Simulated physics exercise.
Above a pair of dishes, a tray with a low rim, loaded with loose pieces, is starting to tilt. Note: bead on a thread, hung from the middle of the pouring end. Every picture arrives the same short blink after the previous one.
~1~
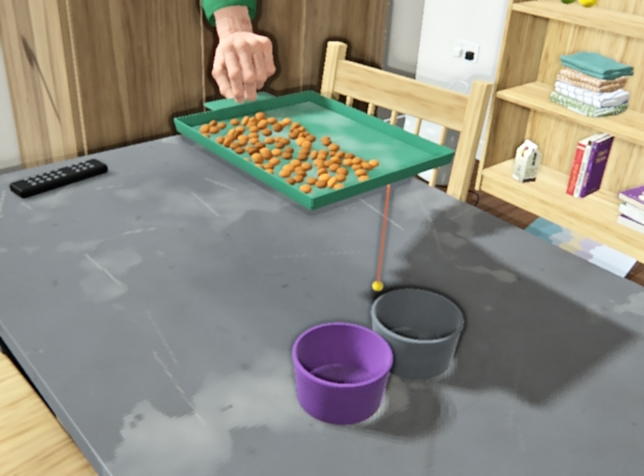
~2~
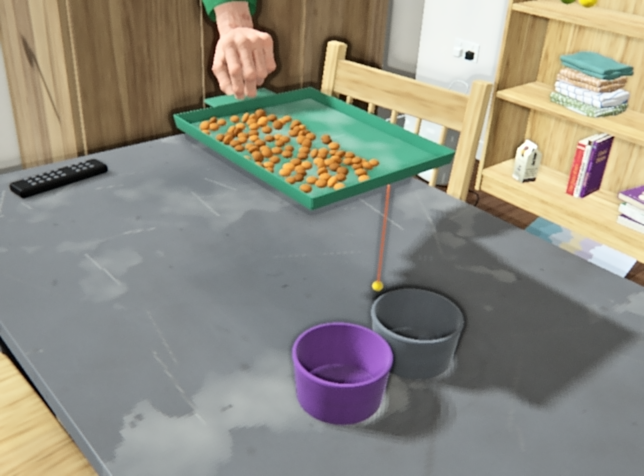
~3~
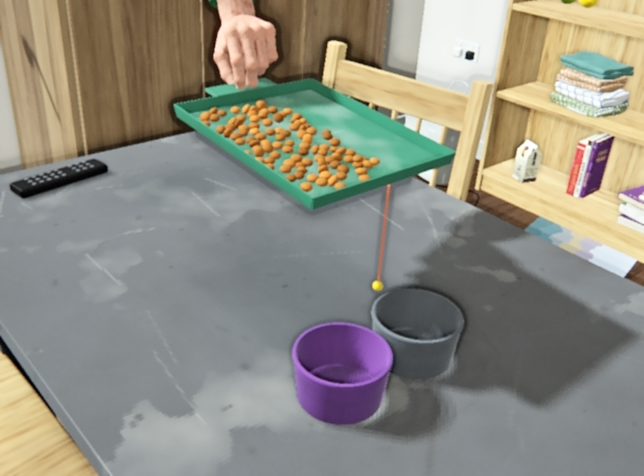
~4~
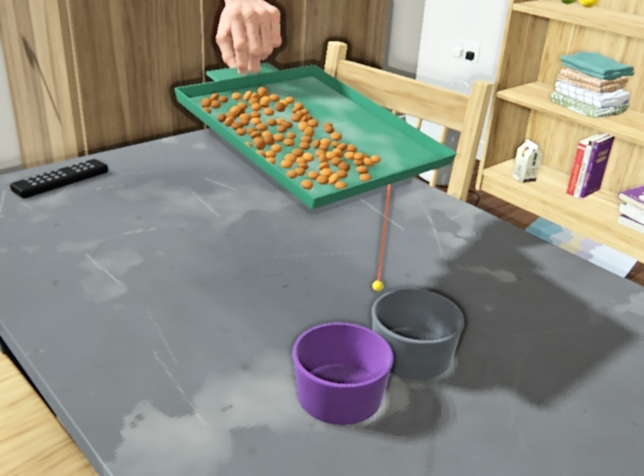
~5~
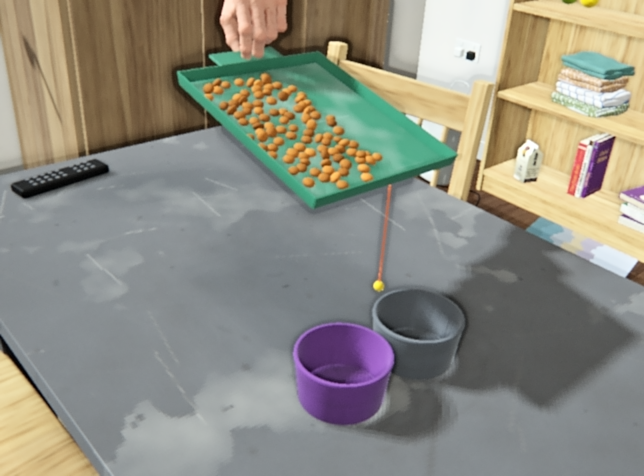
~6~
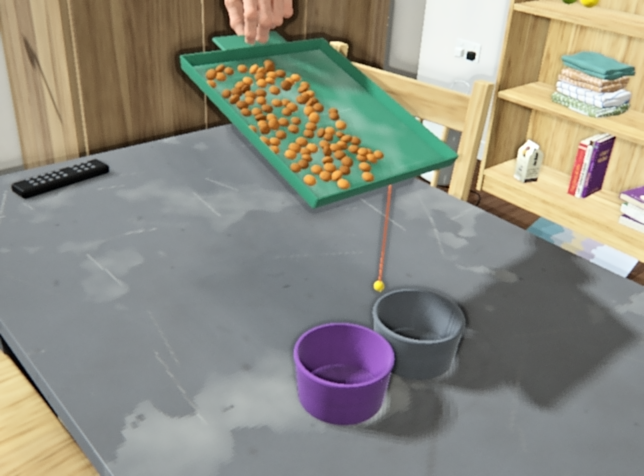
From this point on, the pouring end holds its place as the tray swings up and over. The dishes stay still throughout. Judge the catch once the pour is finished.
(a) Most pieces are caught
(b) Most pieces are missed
a, most pieces are caught.
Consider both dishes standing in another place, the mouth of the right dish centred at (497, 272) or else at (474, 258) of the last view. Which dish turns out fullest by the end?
So: The one further left first, and the one further left second.
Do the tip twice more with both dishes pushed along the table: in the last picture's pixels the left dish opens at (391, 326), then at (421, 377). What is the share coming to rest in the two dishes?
The first position comes out at 70 per cent, the other at 10 per cent.
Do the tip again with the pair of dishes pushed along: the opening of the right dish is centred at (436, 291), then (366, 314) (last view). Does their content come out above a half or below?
Try 1: In excess of half; try 2: Not up to half.
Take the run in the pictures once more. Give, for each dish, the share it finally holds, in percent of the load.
Left 20 per cent, right 50 per cent.
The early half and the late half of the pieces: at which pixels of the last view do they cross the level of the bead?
(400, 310) first, (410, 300) later.
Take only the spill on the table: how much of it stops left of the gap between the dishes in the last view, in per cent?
Estimate: About 10 percent.
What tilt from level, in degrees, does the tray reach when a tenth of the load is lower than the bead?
I'd put it at about 75 degrees.
Shortly afterwards, tray tipped steeply; all but a few on the tray; only a few in the air.
Next, tray tipped past a quarter turn; near a quarter on the tray; a little in the left dish; near a third in the right dish; a little outside both; near a quarter in the air.
Some moments later, tray tipped past a quarter turn; near a quarter in the left dish; near half in the right dish; near a quarter outside both.
In the end, tray tipped past a quarter turn; near a quarter in the left dish; near half in the right dish; near a quarter outside both.
